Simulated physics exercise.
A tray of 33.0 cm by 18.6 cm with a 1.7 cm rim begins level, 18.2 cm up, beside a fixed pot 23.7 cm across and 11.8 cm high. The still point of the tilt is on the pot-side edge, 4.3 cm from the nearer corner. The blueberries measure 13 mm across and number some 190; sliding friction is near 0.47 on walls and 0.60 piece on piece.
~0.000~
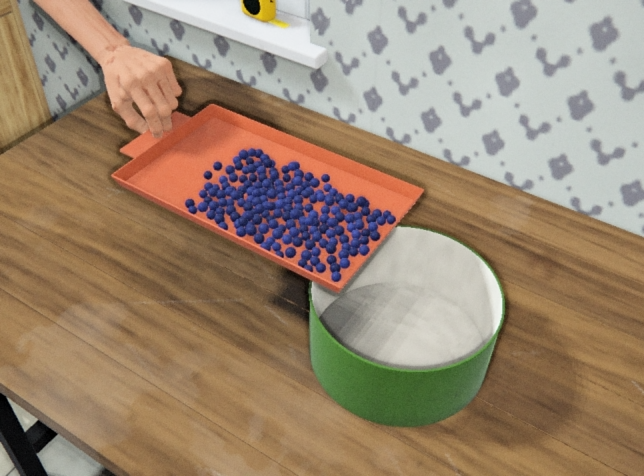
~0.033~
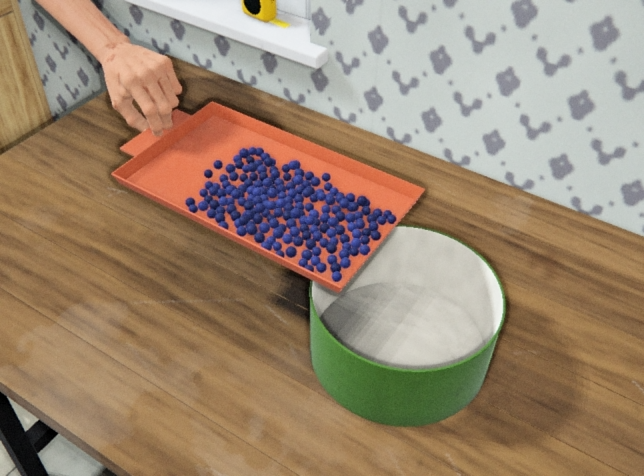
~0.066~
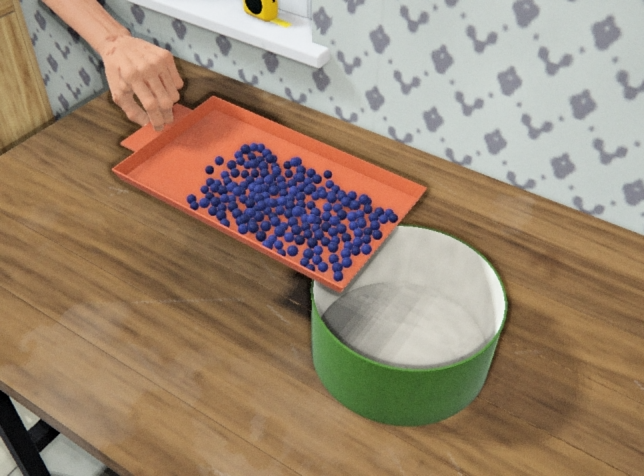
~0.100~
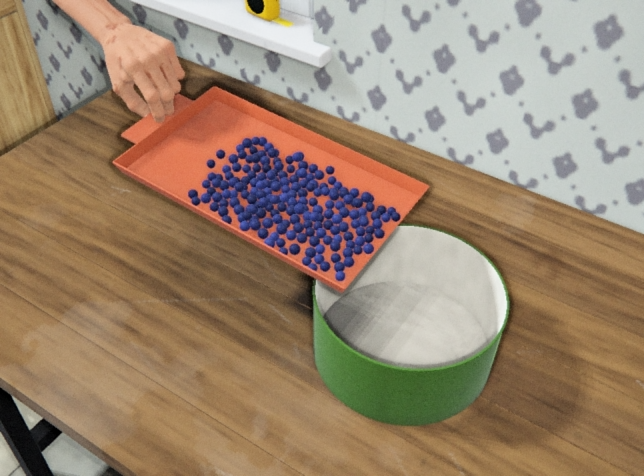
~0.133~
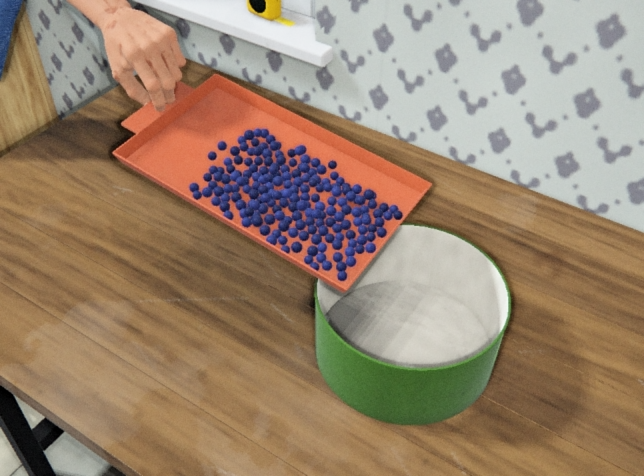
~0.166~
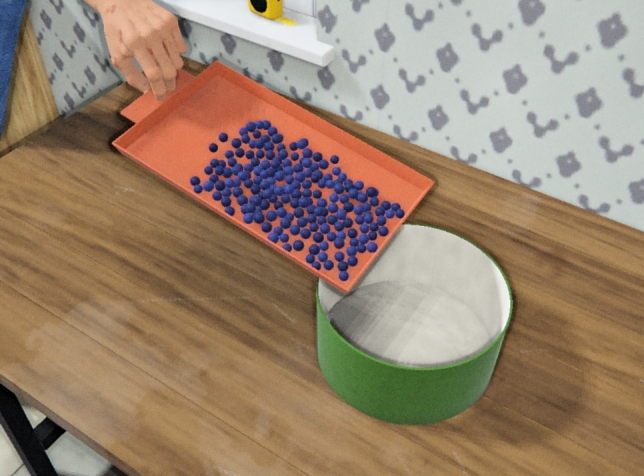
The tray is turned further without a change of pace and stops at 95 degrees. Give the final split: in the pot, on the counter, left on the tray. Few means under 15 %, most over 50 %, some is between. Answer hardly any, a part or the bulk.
In the pot: The bulk; on the counter: A part; left on the tray: Hardly any.
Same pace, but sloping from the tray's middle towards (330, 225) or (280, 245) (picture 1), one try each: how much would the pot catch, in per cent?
About 95 and 40 per cent.
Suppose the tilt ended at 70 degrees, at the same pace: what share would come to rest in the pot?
It would be near 55 per cent.
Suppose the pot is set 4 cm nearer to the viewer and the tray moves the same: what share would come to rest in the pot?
It would be near 100 per cent.
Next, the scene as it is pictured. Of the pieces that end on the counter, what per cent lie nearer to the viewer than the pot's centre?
Some 100 per cent.
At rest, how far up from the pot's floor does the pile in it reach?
About 3.5 cm.
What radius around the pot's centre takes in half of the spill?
Roughly 20 cm.
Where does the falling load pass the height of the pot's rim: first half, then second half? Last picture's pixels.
First near (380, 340), later near (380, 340).
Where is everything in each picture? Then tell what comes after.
In the first picture, tray tilt 0 degrees, front corners at (118, 174) and (338, 282); middle of the pieces at (288, 209); pot at (406, 291).
In the second picture, tray tilt 0 degrees, front corners at (119, 173) and (339, 282); middle of the pieces at (289, 208).
In the third picture, tray tilt 2 degrees, front corners at (119, 168) and (341, 282); middle of the pieces at (290, 206).
In the fourth picture, tray tilt 4 degrees, front corners at (120, 161) and (343, 282), lowest corner right front; middle of the pieces at (292, 203).
In the fifth picture, tray tilt 8 degrees, front corners at (120, 152) and (345, 283), lowest corner right front; middle of the pieces at (294, 199).
In the sixth picture, tray tilt 11 degrees, front corners at (120, 143) and (347, 284), lowest corner right front; middle of the pieces at (296, 194); pot at (413, 289). The tray's pace is about 105 degrees a second.
After 0.55 s, tilt 52 degrees; the tray holds 100 %, the pot 0 %.
After 0.80 s, tilt 79 degrees; the tray holds 85 %, the pot 5 %.
Then, at 1.16 s, tilt 95 degrees; the tray holds 0 %, the pot 70 %.
At rest (1.9 s), pot 70 %, counter 30 %, tray 0 %.
